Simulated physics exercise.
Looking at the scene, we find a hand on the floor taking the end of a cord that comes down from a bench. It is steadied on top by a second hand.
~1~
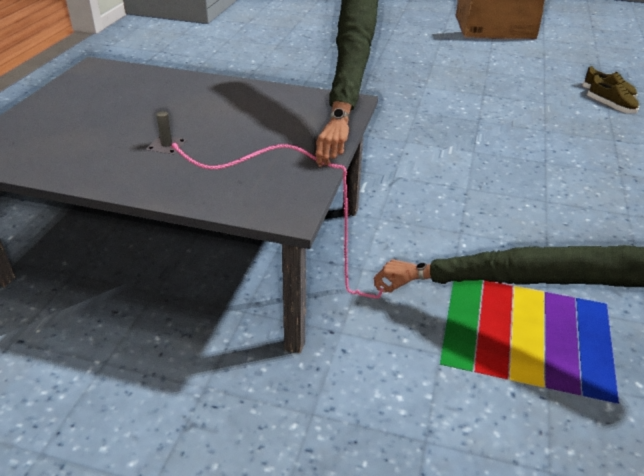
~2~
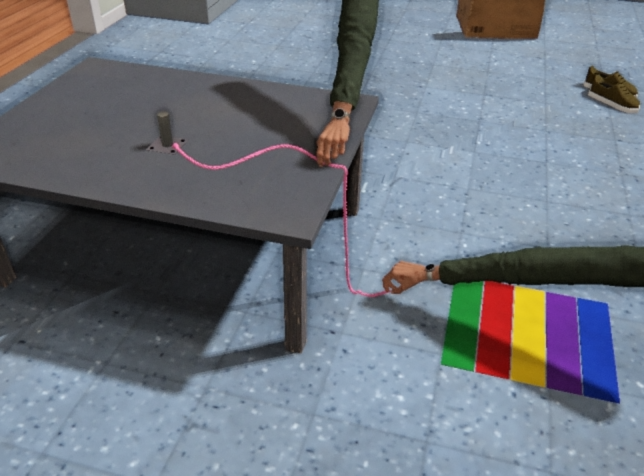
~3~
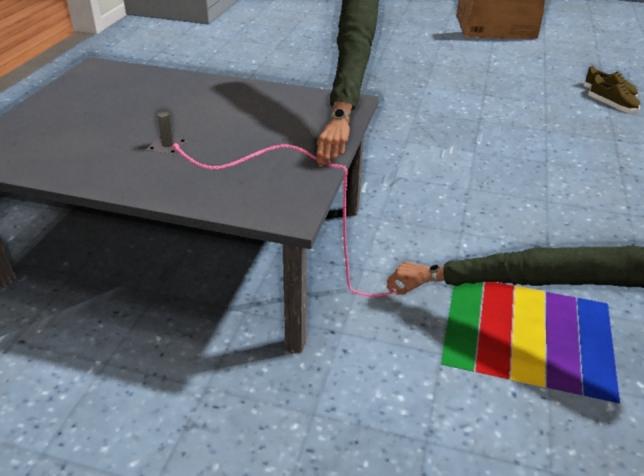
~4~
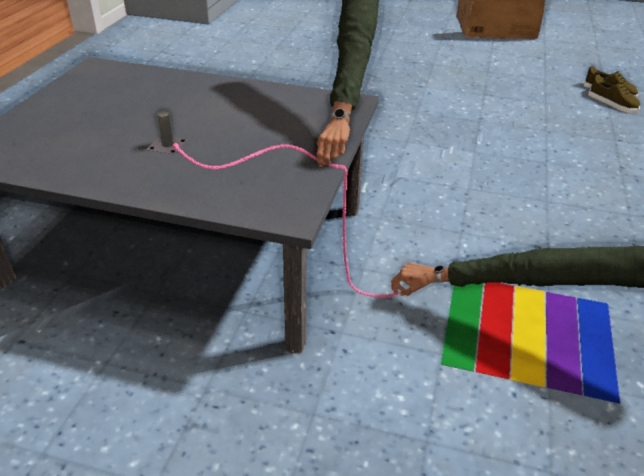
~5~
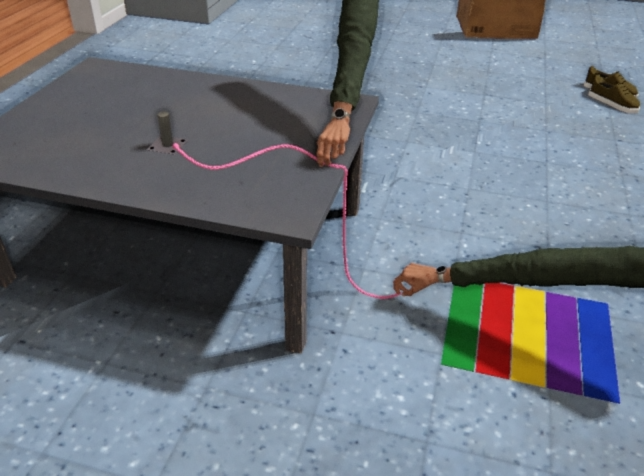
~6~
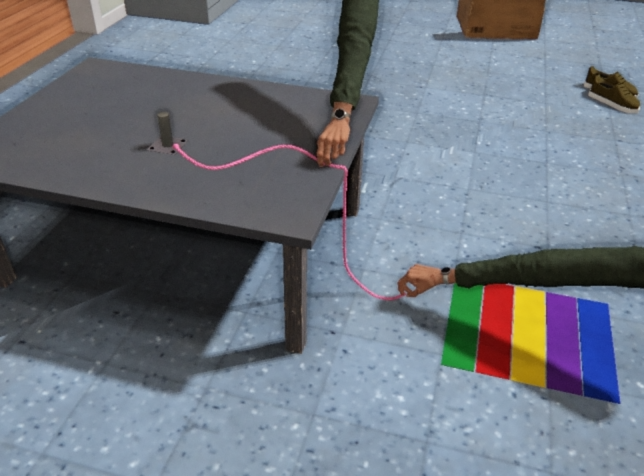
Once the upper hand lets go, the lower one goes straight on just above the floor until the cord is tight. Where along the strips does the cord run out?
Over the yellow strip.
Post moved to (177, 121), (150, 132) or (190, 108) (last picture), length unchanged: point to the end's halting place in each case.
One per try, in order: (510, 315), (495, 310), (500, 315).
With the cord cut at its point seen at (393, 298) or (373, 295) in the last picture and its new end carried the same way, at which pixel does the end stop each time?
First (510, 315), then (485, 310).
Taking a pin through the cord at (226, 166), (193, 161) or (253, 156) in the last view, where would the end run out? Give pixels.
Approximately at (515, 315), at (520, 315) and at (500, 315), in that order.
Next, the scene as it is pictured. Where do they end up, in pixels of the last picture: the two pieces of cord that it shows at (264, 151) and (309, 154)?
First point (291, 161), second point (343, 170).
A little later, end near (465, 306); over green.
Next, end near (506, 314); over red.
When it is tight, end near (532, 319); over yellow. The yellow one.
